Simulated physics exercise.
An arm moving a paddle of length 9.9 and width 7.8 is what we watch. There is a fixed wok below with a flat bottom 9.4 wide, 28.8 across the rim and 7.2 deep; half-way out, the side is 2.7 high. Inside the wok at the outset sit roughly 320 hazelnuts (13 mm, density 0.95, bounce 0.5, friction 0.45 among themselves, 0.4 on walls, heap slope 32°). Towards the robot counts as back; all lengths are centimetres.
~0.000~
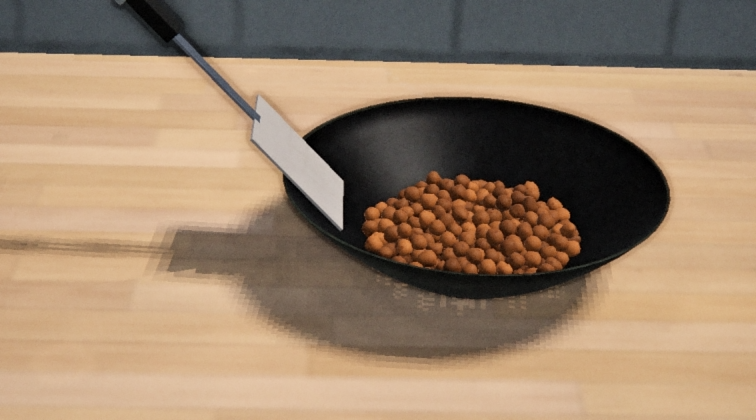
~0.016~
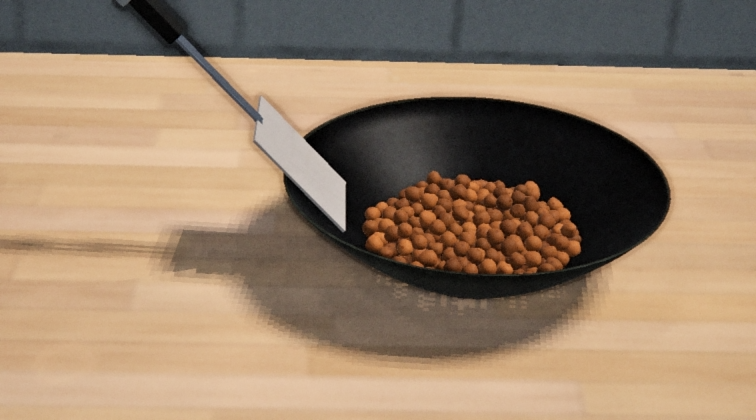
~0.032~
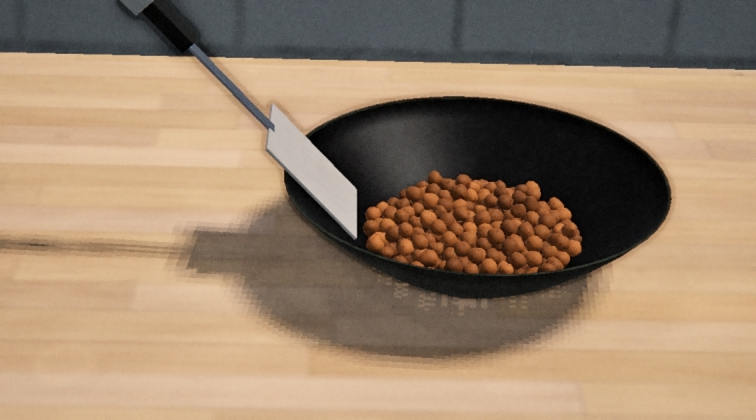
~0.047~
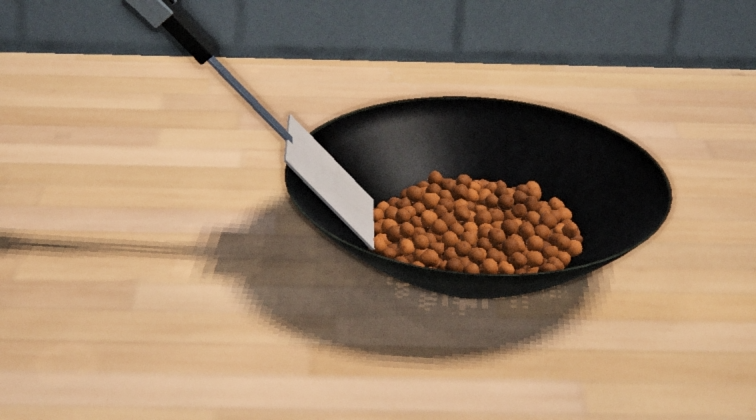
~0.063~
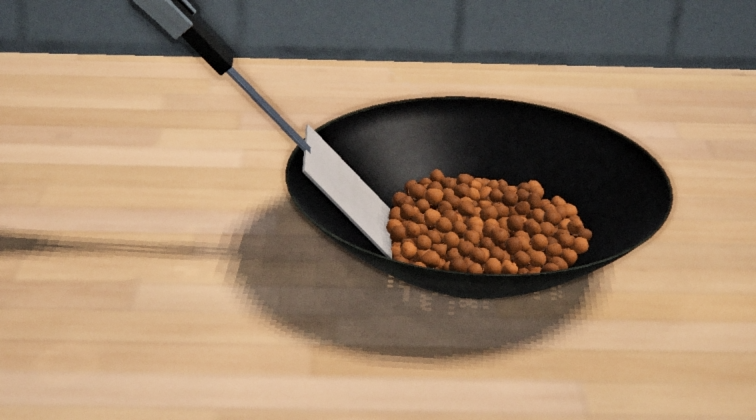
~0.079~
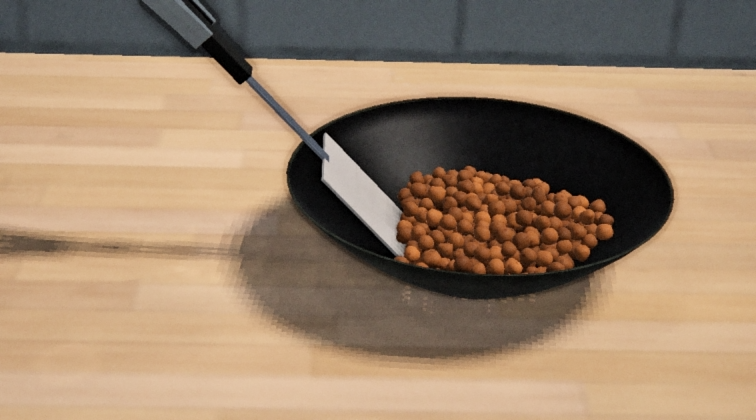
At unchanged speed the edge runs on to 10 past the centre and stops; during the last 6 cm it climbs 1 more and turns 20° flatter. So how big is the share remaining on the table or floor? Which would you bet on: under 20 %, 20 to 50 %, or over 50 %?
I would bet on 20 to 50 %.
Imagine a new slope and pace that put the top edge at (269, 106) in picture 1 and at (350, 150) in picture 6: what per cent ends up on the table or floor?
I'd put it at roughly 50 per cent.
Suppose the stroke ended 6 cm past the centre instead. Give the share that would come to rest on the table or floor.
Estimate: Approx. 5 %.
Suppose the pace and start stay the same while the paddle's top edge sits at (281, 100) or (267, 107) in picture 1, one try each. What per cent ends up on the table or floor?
I'd say near 35 per cent for the first and near 40 per cent for the second.
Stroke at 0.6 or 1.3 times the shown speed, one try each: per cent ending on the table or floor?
Roughly 15 per cent on the first try and 50 per cent on the second.
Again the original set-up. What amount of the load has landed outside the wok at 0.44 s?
Share at that moment: Roughly 20 %.
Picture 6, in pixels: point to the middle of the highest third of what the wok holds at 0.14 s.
At about (556, 209).
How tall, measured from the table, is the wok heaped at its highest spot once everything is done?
Top of the heap: Roughly 8.0 cm above the table top.
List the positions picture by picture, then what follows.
In the first frame, paddle top edge at (254, 116), sloping 48°; upper third of the load around (471, 219), from x 370 to 575, top at y 180; 322 in the wok.
In the second frame, paddle top edge at (257, 118), sloping 48°; upper third of the load around (471, 219), from x 370 to 575, top at y 180.
In the third frame, paddle top edge at (269, 126), sloping 48°; upper third of the load around (472, 219), from x 370 to 575, top at y 180.
In the fourth frame, paddle top edge at (287, 137), sloping 48°; upper third of the load around (473, 219), from x 375 to 575, top at y 180.
In the fifth frame, paddle top edge at (305, 147), sloping 48°; upper third of the load around (477, 218), from x 390 to 585, top at y 180.
In the sixth frame, paddle top edge at (324, 156), sloping 48°; upper third of the load around (497, 214), from x 400 to 605, top at y 175; 322 in the wok.
After 0.14 s, sloping 48°, highest piece 8 above the table; 322 in the wok.
After 0.21 s, sloping 42°, highest piece 9 above the table; 317 in the wok, 5 on the blade or in flight.
After 0.44 s, sloping 28°, highest piece 11 above the table; 222 in the wok, 64 on the table or floor, 36 on the blade or in flight.
After 1.49 s, sloping 28°, highest piece 8 above the table; 219 in the wok, 103 on the table or floor.
At rest, 219 in the wok, 103 on the table or floor. That is 32 % on the table or floor.
